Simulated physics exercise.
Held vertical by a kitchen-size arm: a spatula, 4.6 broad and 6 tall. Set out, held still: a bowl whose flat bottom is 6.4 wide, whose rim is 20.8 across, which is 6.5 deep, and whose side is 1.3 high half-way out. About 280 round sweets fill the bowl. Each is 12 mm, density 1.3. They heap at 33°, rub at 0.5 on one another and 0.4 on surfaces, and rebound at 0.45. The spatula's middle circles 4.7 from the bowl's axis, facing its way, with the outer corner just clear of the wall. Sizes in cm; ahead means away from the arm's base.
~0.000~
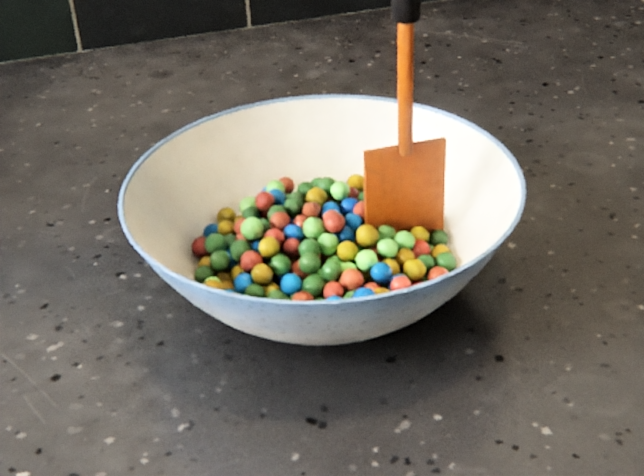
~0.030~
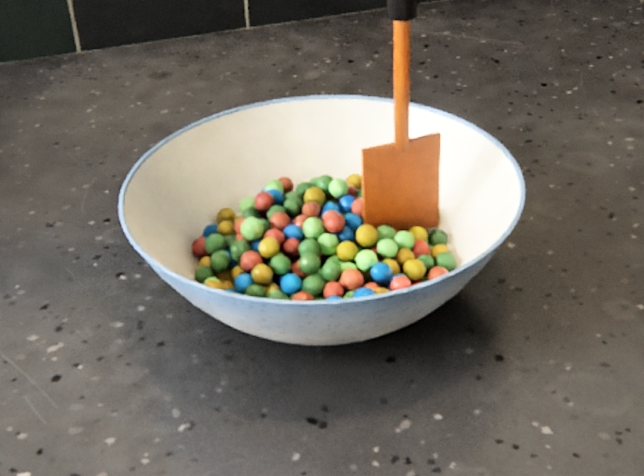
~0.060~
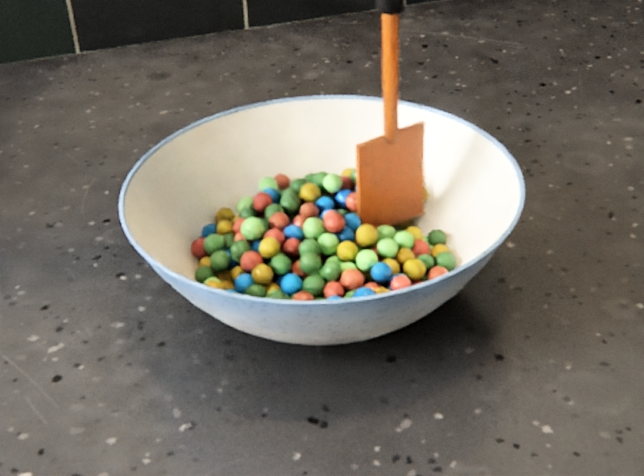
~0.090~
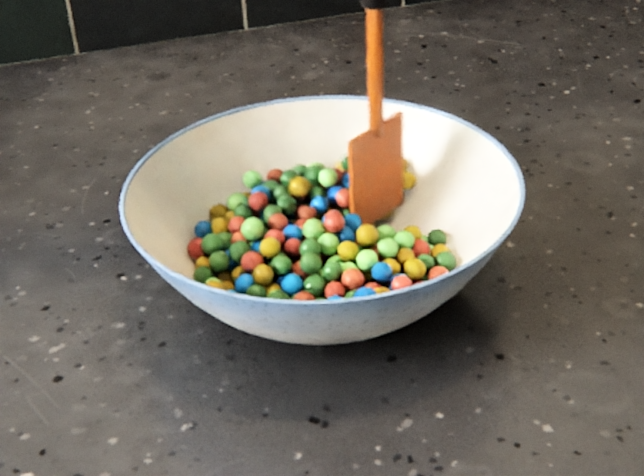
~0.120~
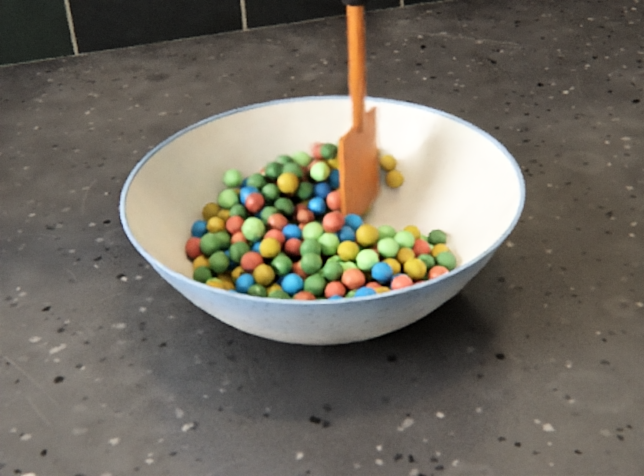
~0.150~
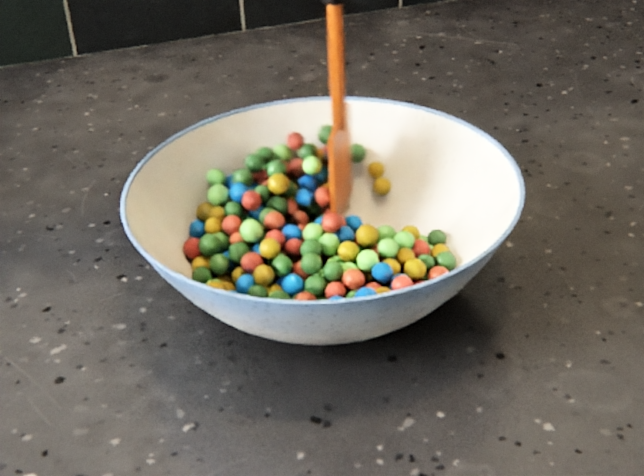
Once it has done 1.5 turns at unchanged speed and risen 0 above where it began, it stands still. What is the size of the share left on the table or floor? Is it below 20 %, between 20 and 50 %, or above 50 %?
Below 20 %.
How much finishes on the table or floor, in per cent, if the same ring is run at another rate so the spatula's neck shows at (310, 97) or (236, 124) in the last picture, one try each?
It comes to roughly 10 per cent and then 45 per cent.
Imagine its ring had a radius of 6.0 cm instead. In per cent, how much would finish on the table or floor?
Around 5 in a hundred.
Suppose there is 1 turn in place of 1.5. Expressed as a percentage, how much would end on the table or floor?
0 %.
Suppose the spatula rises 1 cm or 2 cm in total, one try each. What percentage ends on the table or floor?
First try about 0 per cent, second about 0 per cent.
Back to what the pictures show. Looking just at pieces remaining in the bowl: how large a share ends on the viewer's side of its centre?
Roughly 65 per cent.
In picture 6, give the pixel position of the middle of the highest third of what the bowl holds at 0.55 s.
About pixel (363, 278).
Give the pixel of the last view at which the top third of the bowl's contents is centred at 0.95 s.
(273, 163).
After 0.55 s, 249° round, highest piece 8 above the table; 282 in the bowl, 1 on the table or floor, 2 in flight or on the tool.
After 0.95 s, 77° round, highest piece 8 above the table; 279 in the bowl, 5 on the table or floor, 1 in flight or on the tool.
After 1.35 s, 180° round, highest piece 7 above the table; 274 in the bowl, 11 on the table or floor.
After 2.05 s, 180° round, highest piece 7 above the table; 274 in the bowl, 11 on the table or floor.
At rest, 274 in the bowl, 11 on the table or floor. That is 4 % on the table or floor.
